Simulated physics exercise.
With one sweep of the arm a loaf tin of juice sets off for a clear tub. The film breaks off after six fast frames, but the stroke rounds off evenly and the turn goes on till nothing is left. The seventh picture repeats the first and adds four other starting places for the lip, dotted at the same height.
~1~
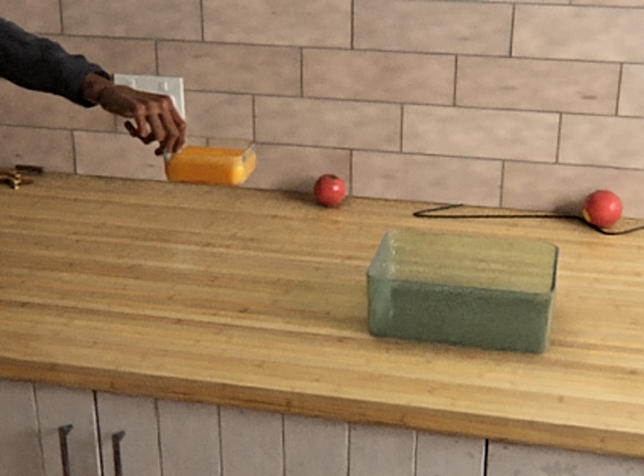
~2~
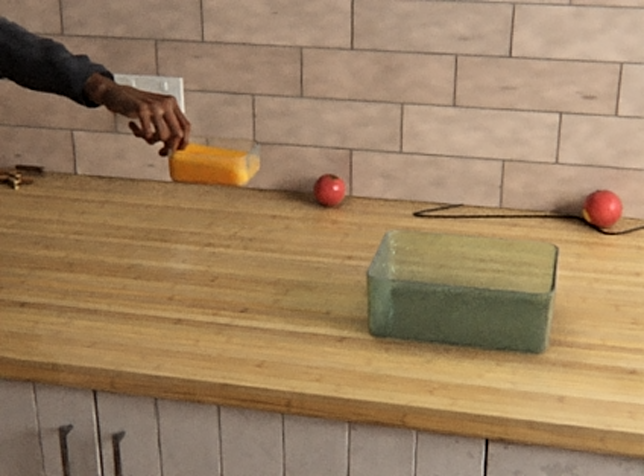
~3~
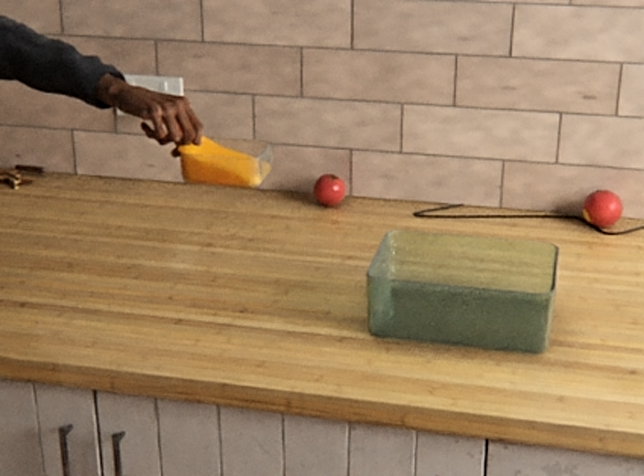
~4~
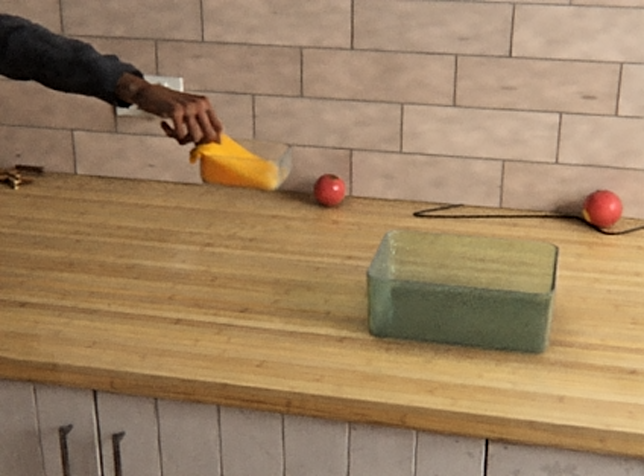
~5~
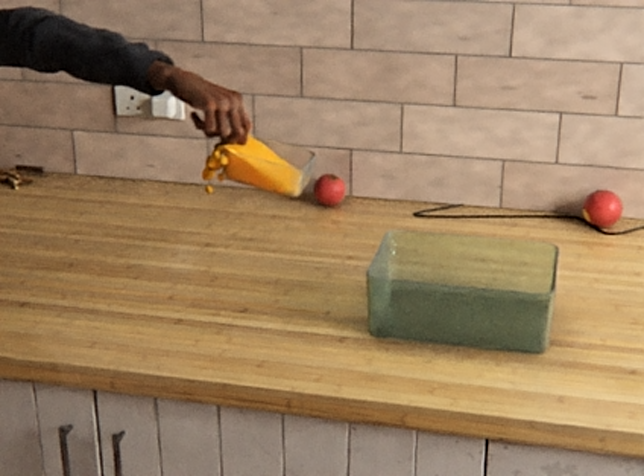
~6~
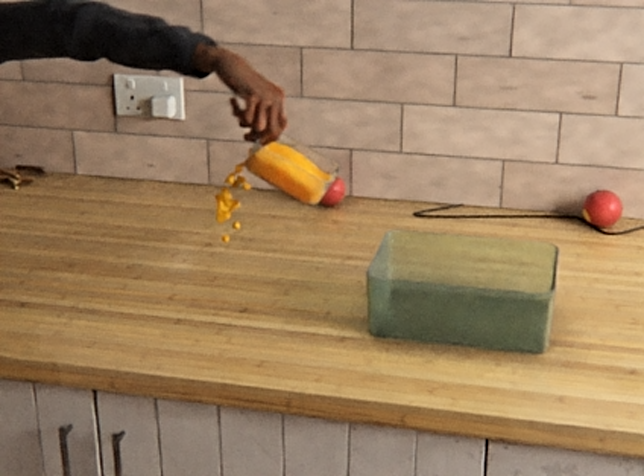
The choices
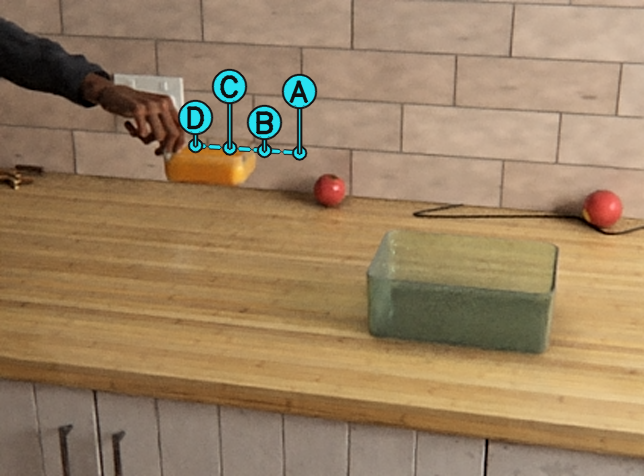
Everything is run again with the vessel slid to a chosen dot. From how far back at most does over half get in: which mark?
That is spot D.
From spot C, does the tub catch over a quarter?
Yes, clearly.
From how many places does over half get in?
All of the four.
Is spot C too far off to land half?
No.
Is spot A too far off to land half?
No, not at all.
On the marked copy, A at (299, 153); B at (264, 150); C at (229, 148); D at (195, 145).
Choosing A, about 86 % lands in the tub, 10 % falls short and 4 % goes beside or beyond.
Choosing B, about 78 % lands in the tub, 15 % falls short and 7 % goes beside or beyond.
Choosing C, about 73 % lands in the tub, 19 % falls short and 8 % goes beside or beyond.
Choosing D, about 68 % lands in the tub, 26 % falls short and 6 % goes beside or beyond.
